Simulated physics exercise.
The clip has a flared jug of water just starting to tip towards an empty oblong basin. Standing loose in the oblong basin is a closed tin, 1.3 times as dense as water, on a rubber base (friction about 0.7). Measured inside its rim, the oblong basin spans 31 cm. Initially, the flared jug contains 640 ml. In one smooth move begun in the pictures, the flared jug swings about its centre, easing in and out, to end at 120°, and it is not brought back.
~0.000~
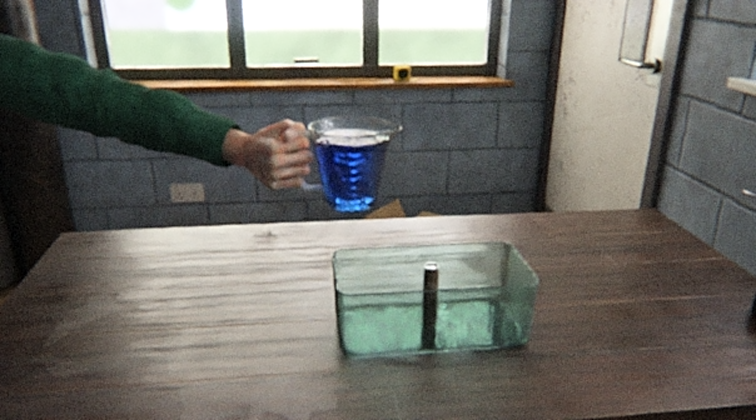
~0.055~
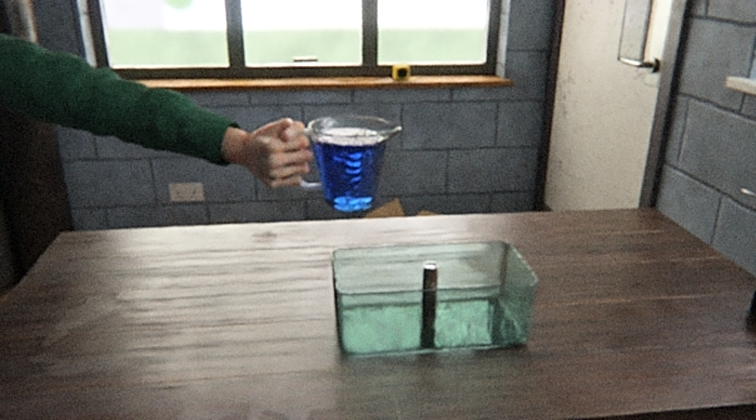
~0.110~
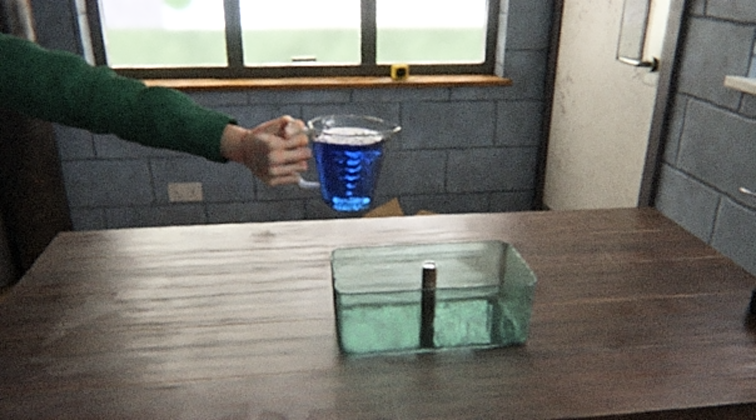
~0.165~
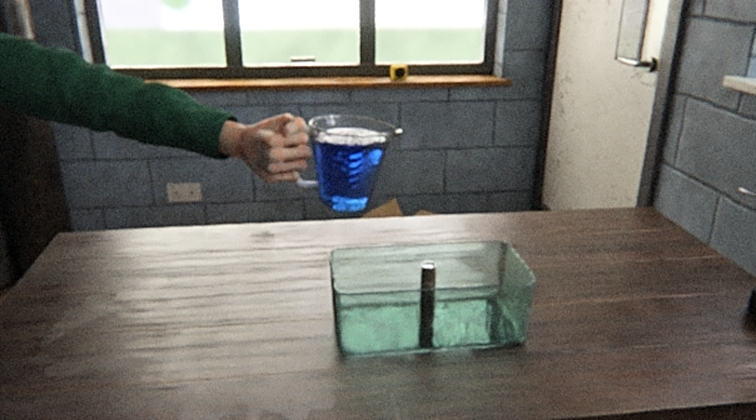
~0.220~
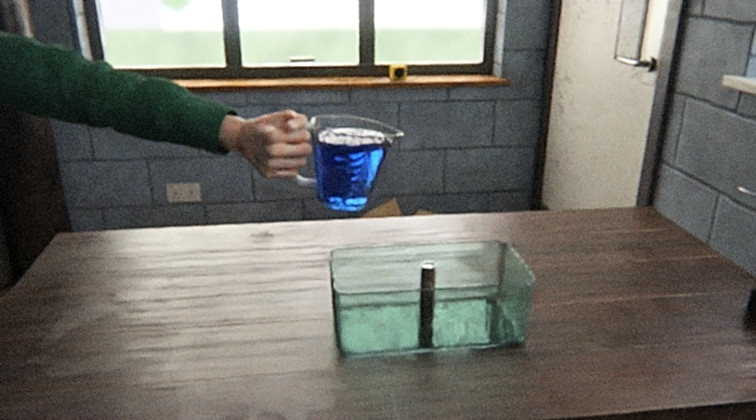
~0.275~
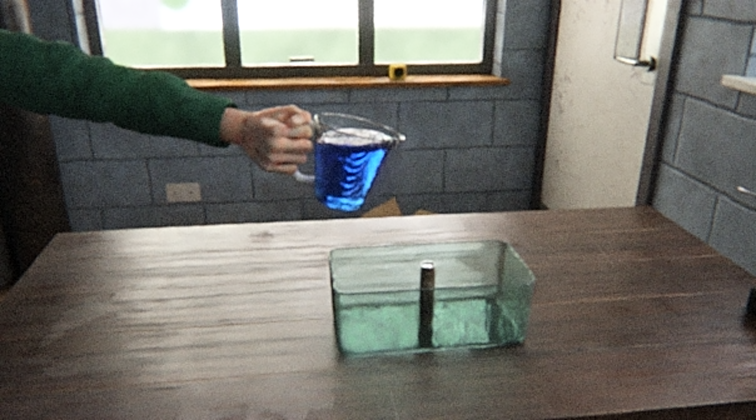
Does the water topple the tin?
It pitches over.
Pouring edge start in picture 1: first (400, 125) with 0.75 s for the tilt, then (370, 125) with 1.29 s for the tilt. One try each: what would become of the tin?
First it goes over; then it topples.
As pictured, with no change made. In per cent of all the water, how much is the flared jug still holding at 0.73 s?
Some 64 % of it is still there.
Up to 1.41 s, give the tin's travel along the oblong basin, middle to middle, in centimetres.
Near 7 cm of travel.
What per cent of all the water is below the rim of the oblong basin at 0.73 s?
About 12%.
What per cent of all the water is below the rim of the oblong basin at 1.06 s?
My estimate is about 80 percent.
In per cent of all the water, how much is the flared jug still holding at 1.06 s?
6 per cent or thereabouts.
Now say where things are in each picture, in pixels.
In the first frame, it leans 0°; its right rim is at (402, 127); the water meets the walls at (314, 138) and (389, 137); the oblong basin's rim runs from (335, 272) to (524, 262); the tin's top is at (431, 269).
In the second frame, it leans 1°; its right rim is at (401, 126); the water meets the walls at (314, 138) and (388, 136).
In the third frame, it leans 2°; its right rim is at (401, 127); the water meets the walls at (313, 137) and (387, 137).
In the fourth frame, it leans 5°; its right rim is at (401, 130); the water meets the walls at (313, 137) and (388, 138).
In the fifth frame, it leans 8°; its right rim is at (403, 133); the water meets the walls at (315, 138) and (390, 138).
In the sixth frame, it leans 13°; its right rim is at (405, 137); the water meets the walls at (316, 139) and (394, 138).
By 0.73 s the tilt is 72° and 64 per cent is still to pour; the tin stands where it began.
By 1.06 s the tilt is 111° and 6 per cent is still to pour; the tin stands where it began.
By 1.41 s the tilt is 120° and 0 per cent is still to pour; the tin lies on its side.
By 1.79 s the tilt is 120° and 0 per cent is still to pour; the tin lies on its side.
At rest the tin lies on its side.
